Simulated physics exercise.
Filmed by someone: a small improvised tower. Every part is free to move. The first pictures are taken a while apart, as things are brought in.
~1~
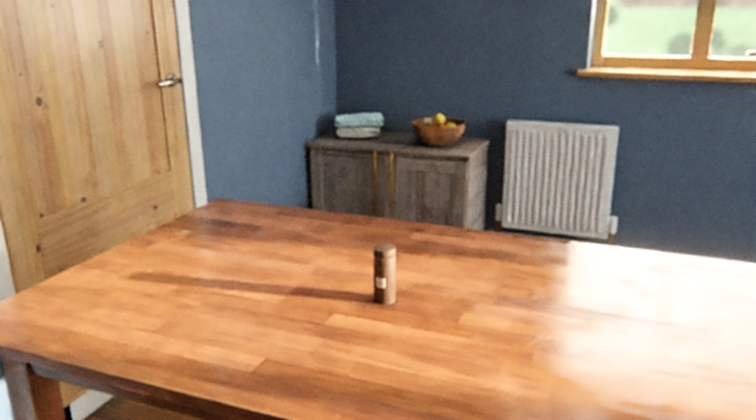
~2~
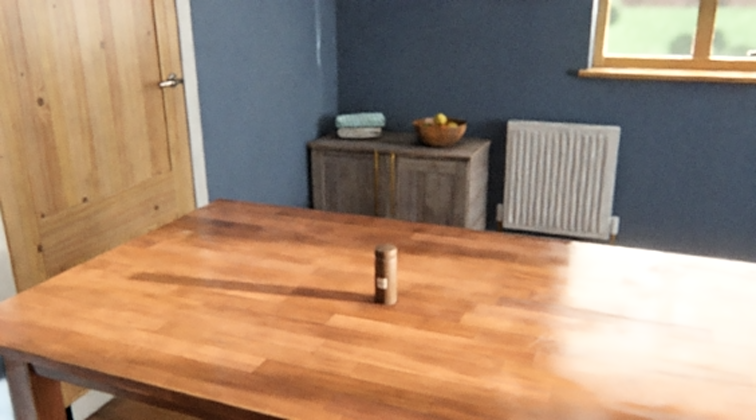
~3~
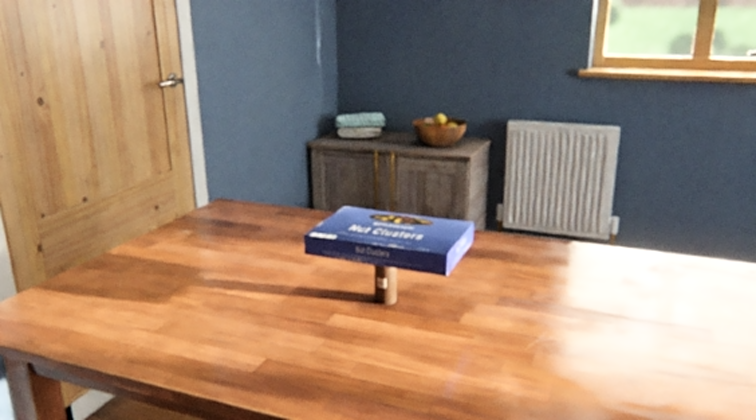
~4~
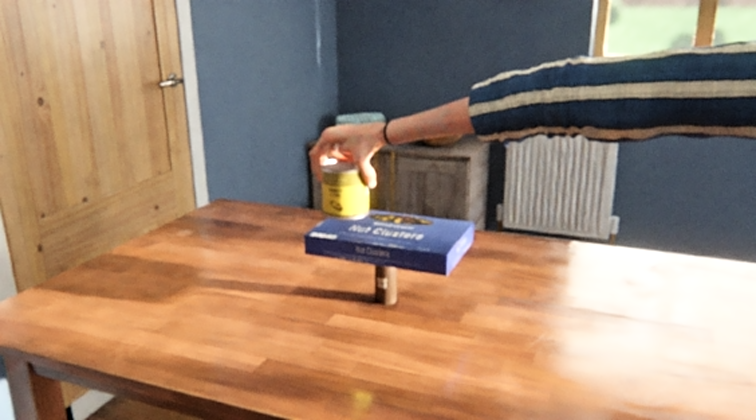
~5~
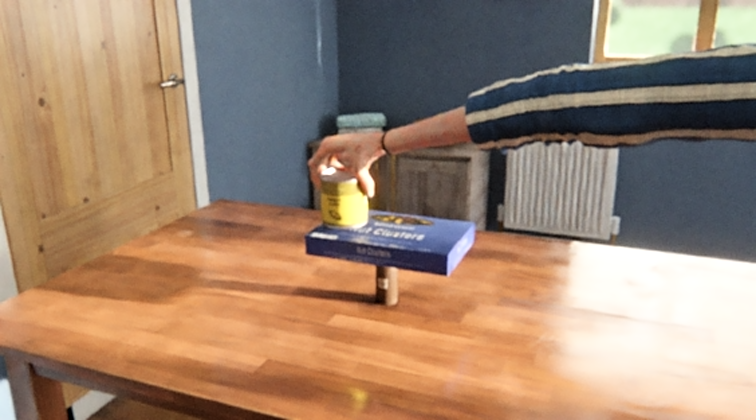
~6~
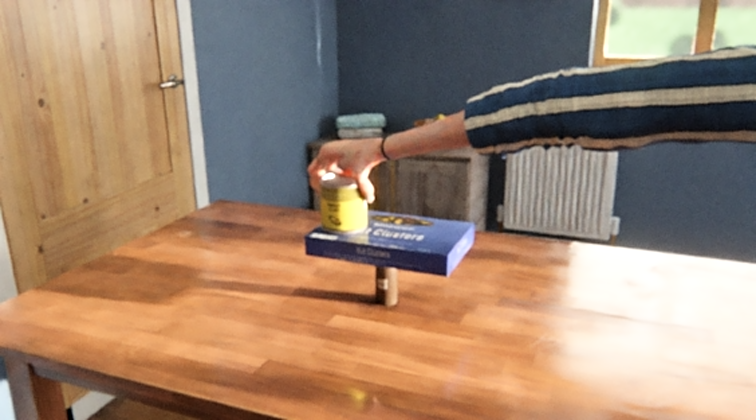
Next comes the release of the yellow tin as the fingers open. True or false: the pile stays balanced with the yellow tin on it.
False.
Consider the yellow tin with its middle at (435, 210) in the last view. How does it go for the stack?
Well, it crumbles then.
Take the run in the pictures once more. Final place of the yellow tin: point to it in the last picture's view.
Near (264, 284).
Then, 0.50 s on from there, yellow tin now fallen; blue packet turned 60° from how it was put.
Then, 1.40 s on from there, blue packet on its side.
In the end, fallen, blue packet and yellow tin; brown shaker unmoved. At the end, from the last picture's camera, yellow tin near (264, 284). The stack loses its balance.
